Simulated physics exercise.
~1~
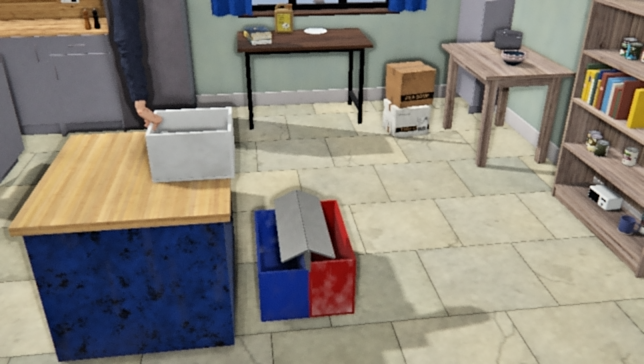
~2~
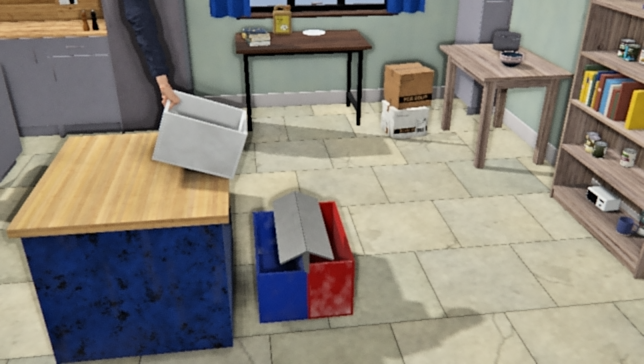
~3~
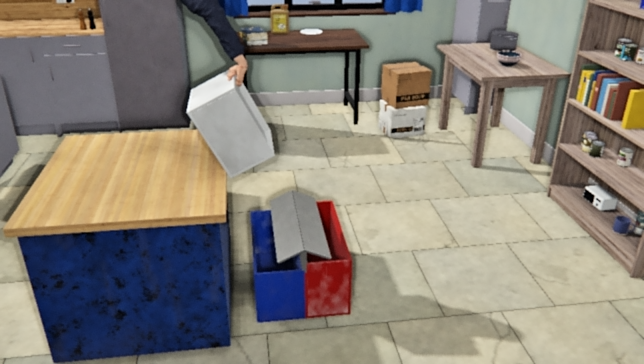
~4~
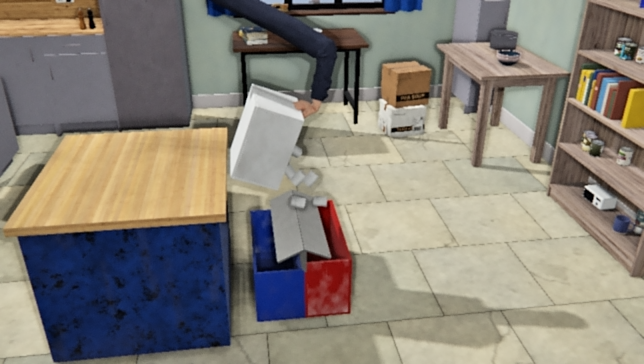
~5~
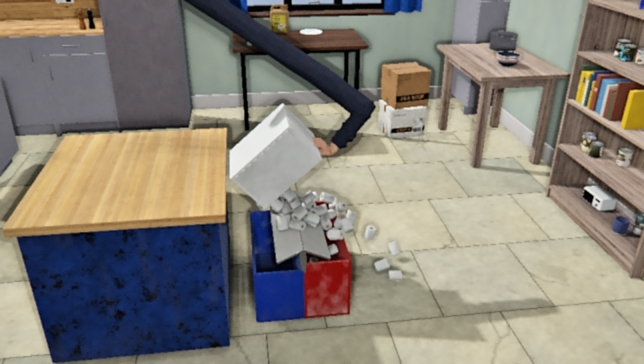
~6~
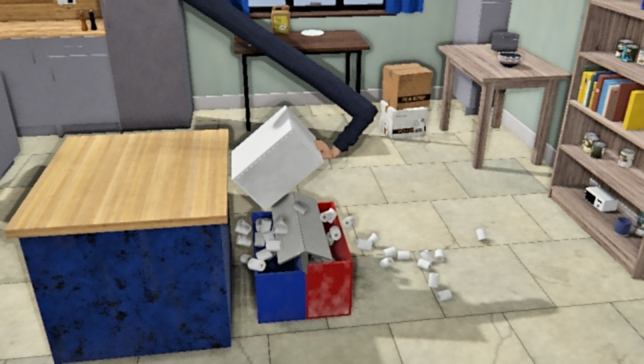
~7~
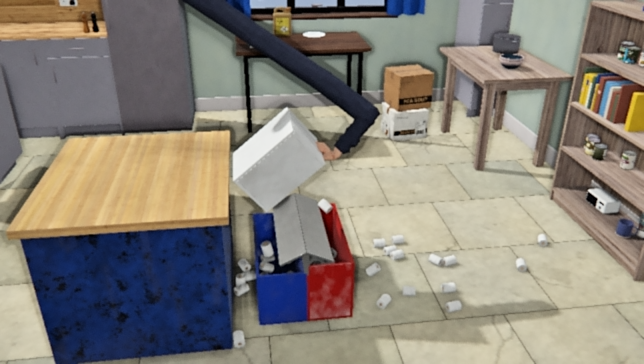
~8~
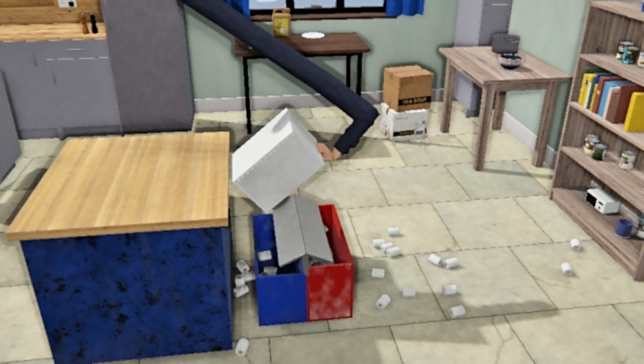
A white crate sits on the wooden top of a blue-sided bench in a kitchen-like room, seen from slightly above by a gently swaying camera. On the floor to its right stand a blue bin and a red bin with a grey ridge between them, and tables and a bookshelf lie beyond. A dark-sleeved arm tips the crate rightward over the bench edge until it is nearly upended. Small white rolls tumble onto the ridge, some dropping into the bins and others bouncing out. The crate stays tipped, with rolls scattered right of the red bin and a few beside the bench.
